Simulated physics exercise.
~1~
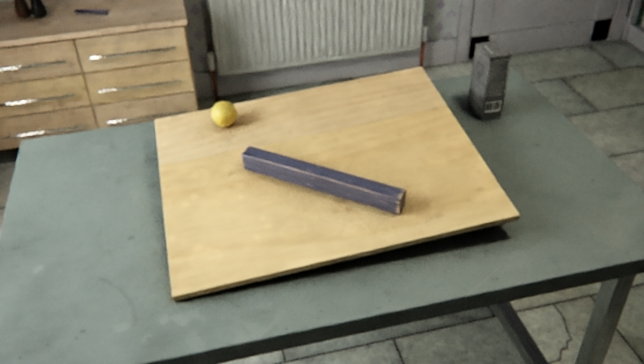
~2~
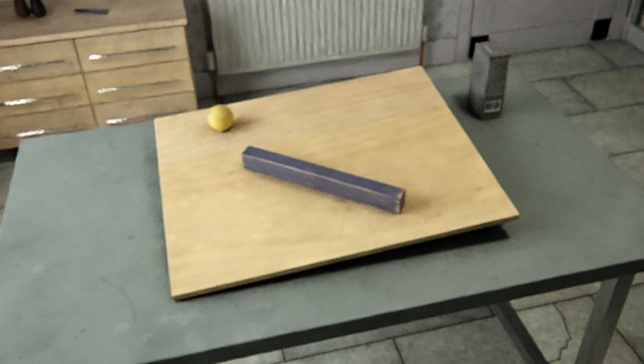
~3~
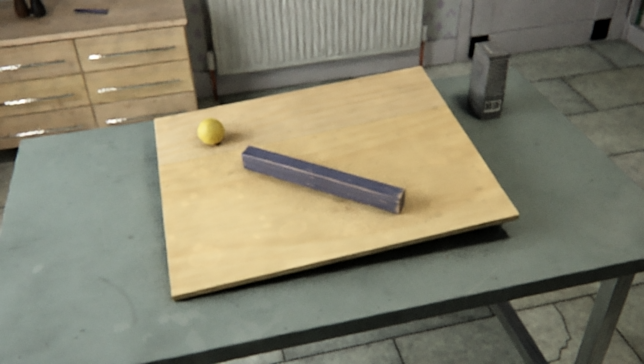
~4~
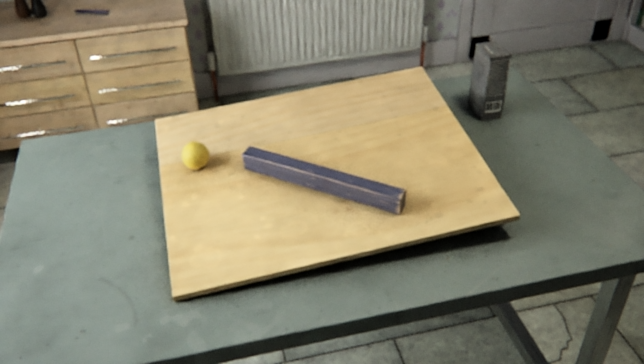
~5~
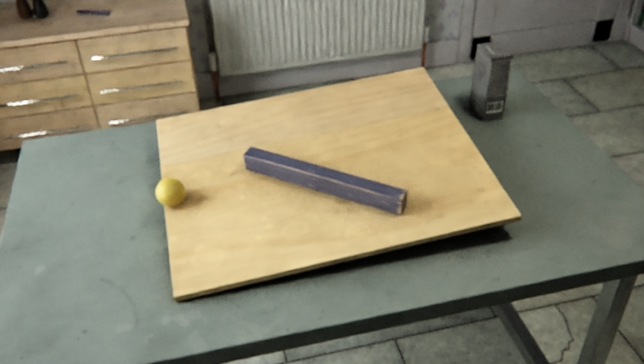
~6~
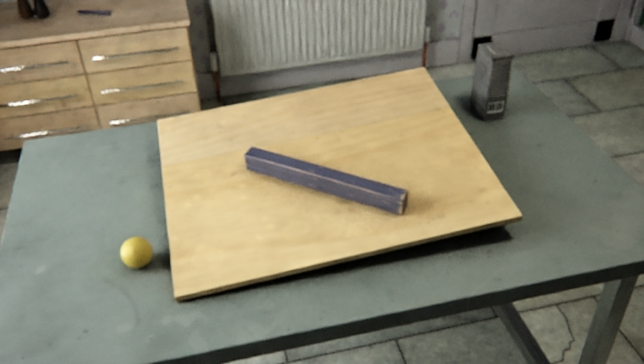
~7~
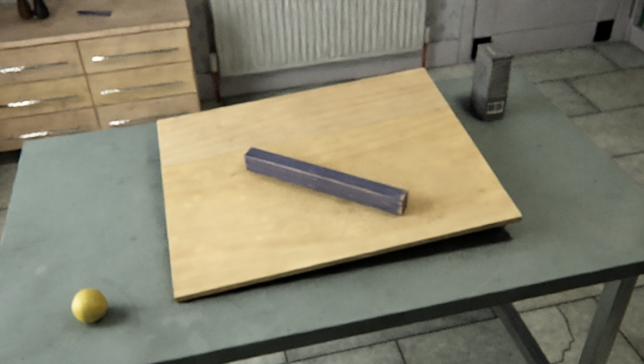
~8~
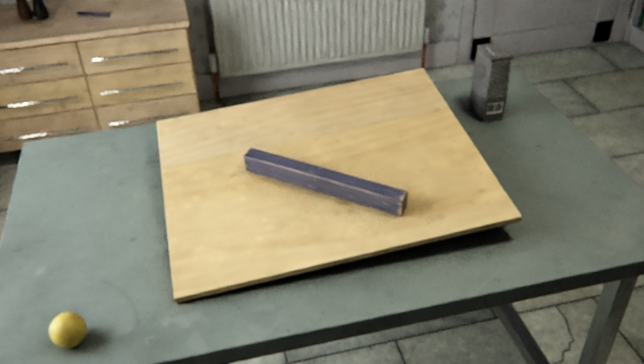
To begin with, a yellow lemon sits near the far left corner of a wide wooden board propped at a tilt on a green table, with a dark bar lying fixed across its middle and a grey carton standing beyond the right side. The lemon starts to move slowly, then rolls left and towards the viewer, staying clear of the bar. It picks up speed and goes over the board's left edge onto the tabletop. From there it keeps rolling towards the near left, ending close to the table's front edge, while the carton stays put.
